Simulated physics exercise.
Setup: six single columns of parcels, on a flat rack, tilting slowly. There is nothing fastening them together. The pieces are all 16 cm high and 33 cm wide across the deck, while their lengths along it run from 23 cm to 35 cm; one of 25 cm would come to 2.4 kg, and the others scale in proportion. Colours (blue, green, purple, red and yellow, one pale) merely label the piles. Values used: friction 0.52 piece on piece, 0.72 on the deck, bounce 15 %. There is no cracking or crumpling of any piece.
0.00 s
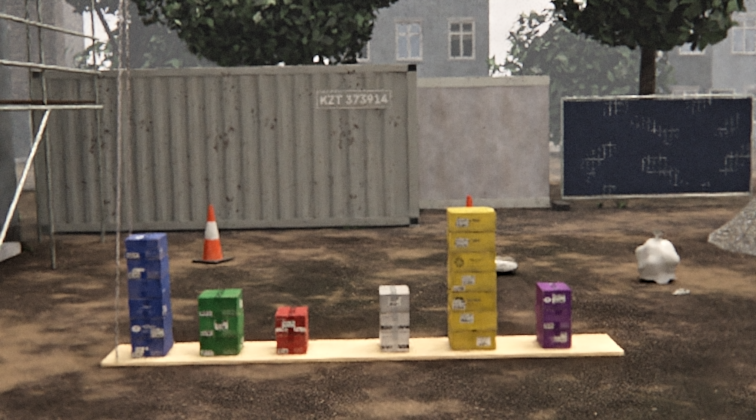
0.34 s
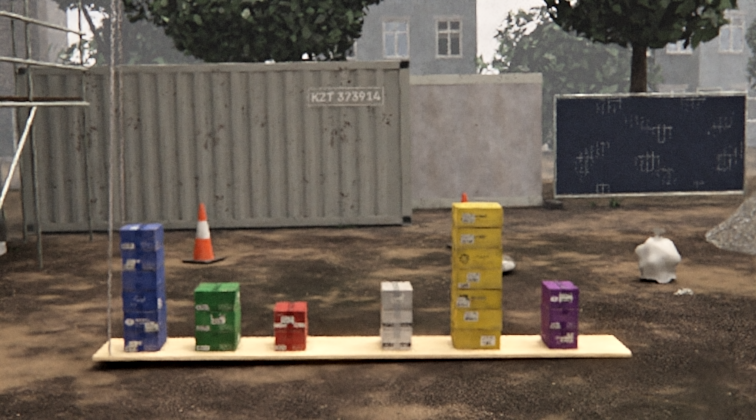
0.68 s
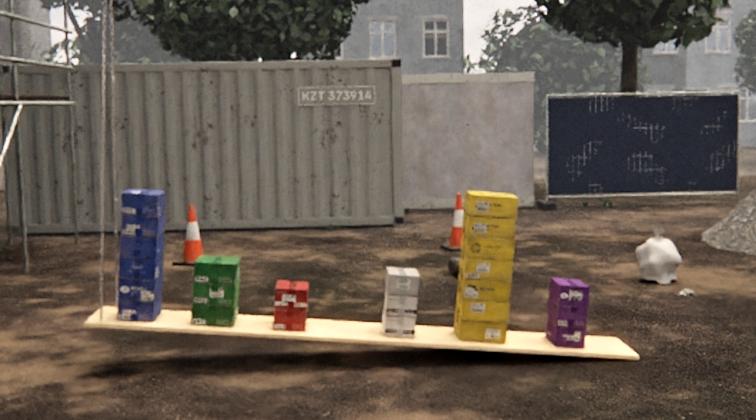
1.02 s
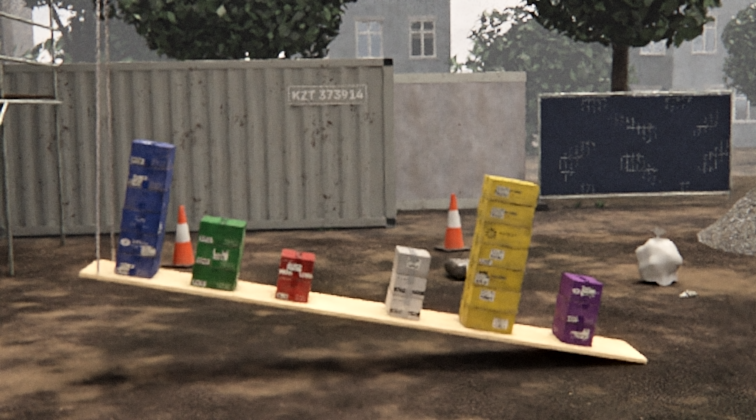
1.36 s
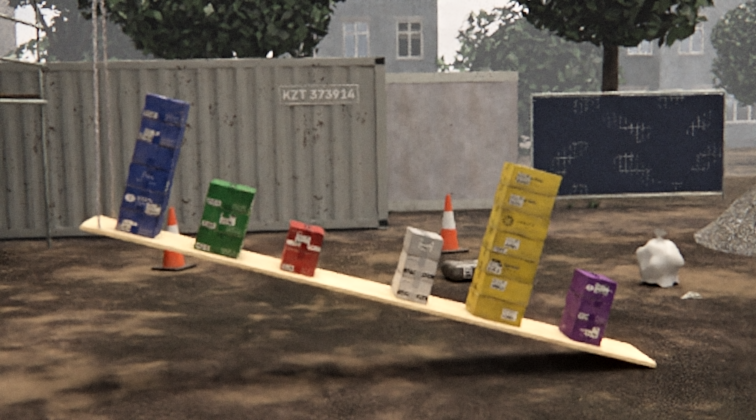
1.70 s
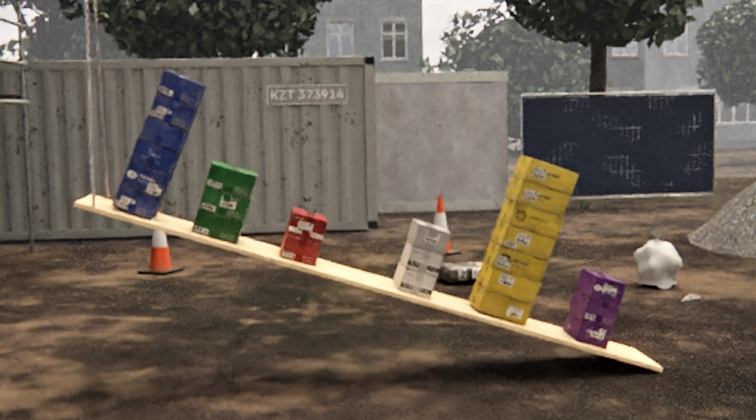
A pale plank carrying six colored stacks of boxes slowly tilted, its left end rising beside a rope while the right stayed low, and the tall blue and yellow stacks leaned to the right.
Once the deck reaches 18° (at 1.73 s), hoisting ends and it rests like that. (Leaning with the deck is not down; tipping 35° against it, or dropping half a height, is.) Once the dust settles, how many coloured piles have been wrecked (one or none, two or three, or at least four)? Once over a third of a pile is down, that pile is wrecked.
Lost: Upwards of three.
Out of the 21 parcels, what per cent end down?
Roughly 75 per cent of them.
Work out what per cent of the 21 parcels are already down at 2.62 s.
55 per cent at that moment.
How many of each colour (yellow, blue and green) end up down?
Yellow: 7, blue: 4, green: 2.
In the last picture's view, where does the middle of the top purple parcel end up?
About (676, 348).
After 2.14 s, slope 18°; 6 of the 21 other parcels down; top blue parcel 47° from how it stood, 15 cm lower; top yellow parcel 16° from how it stood.
After 2.62 s, slope 18°; 12 of the 21 other parcels down; top blue parcel on its side; top yellow parcel on its side.
After 3.36 s, slope 18°; 16 of the 21 other parcels down; top red parcel upside down; top yellow parcel upside down.
In the end (5.6 s), slope 18°; 16 of the 21 other parcels down; top red parcel upside down; top yellow parcel upside down. Wrecked, blue, green, purple, red and yellow. From the last view, middles, top red parcel near (404, 274).
